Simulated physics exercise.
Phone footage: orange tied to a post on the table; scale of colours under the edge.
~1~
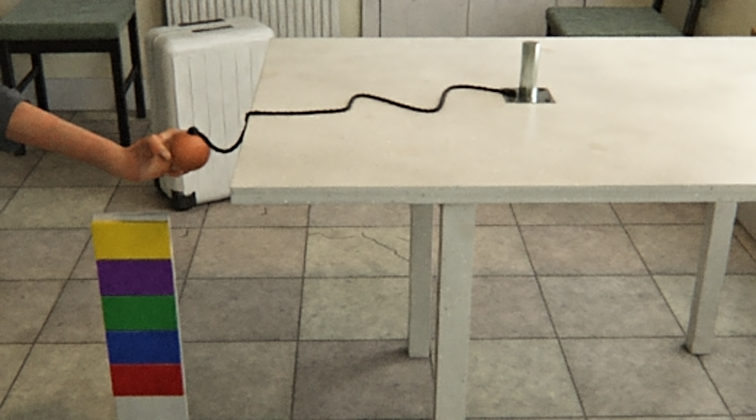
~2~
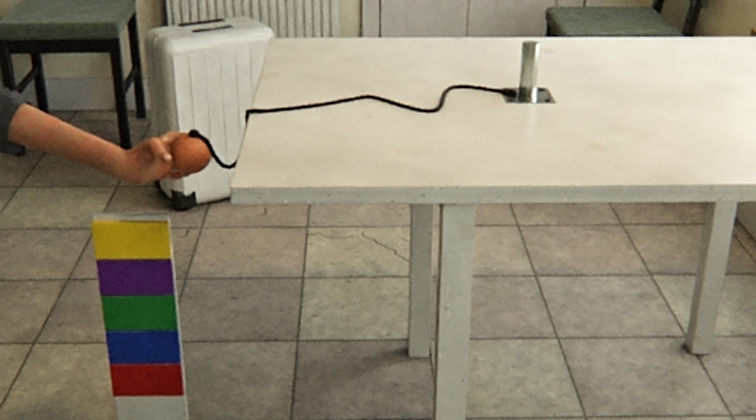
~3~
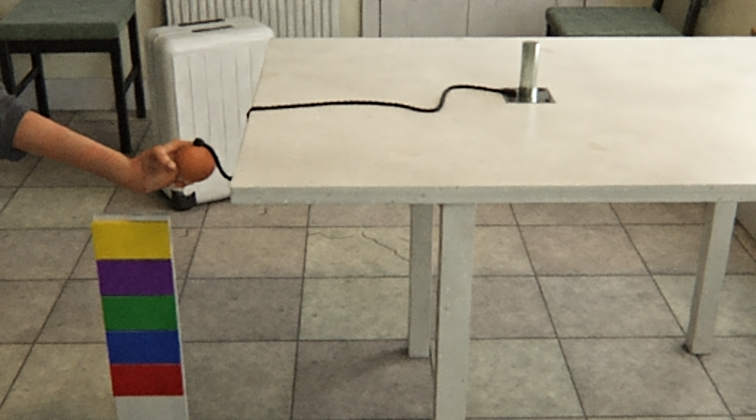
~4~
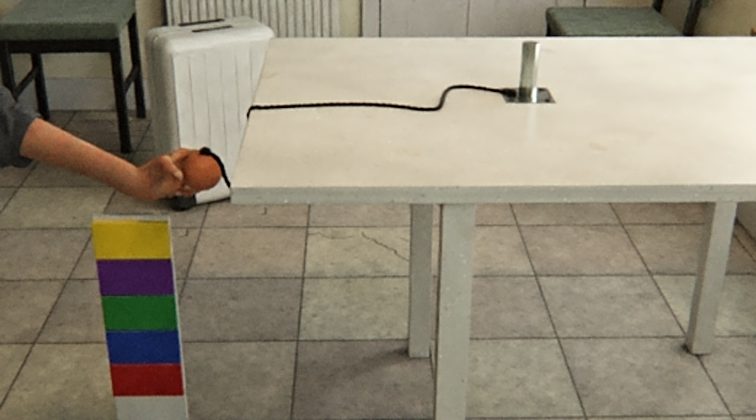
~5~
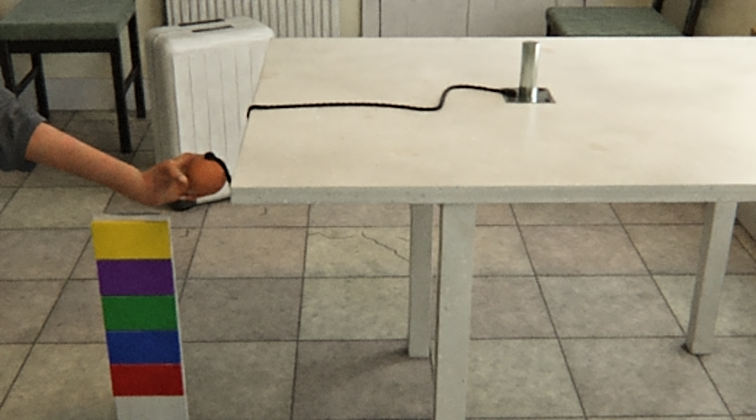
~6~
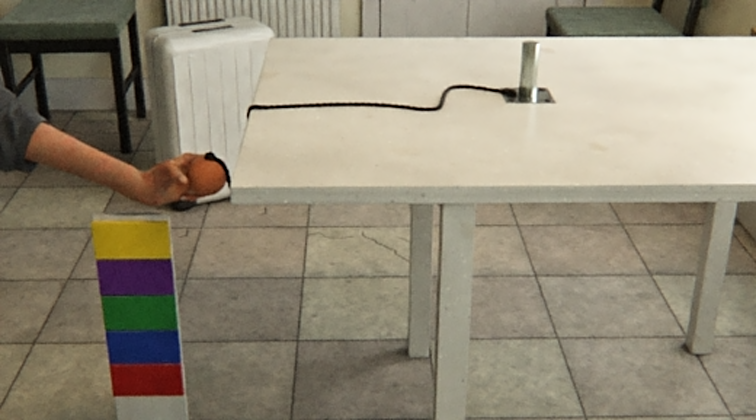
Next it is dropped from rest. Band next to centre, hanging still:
Green.
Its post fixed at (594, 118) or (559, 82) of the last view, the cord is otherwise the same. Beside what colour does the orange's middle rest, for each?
Answer, in order: Purple, purple.
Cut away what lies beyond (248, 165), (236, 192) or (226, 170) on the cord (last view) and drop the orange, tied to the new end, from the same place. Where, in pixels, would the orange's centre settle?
In order, roughly (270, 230), (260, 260) and (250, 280).
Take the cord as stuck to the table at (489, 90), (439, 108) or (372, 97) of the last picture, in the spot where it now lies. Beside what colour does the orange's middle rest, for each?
Try by try: Green, then purple, then yellow.
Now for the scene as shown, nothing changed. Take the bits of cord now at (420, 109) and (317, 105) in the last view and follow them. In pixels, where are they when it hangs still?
Around (361, 101); the other one around (257, 106).
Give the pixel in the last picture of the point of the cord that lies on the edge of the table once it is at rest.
It is around (310, 106).
Soon after, orange near (292, 292); level with green.
Then, orange near (239, 305); level with green.
At rest, orange near (252, 304); level with green. The green one.
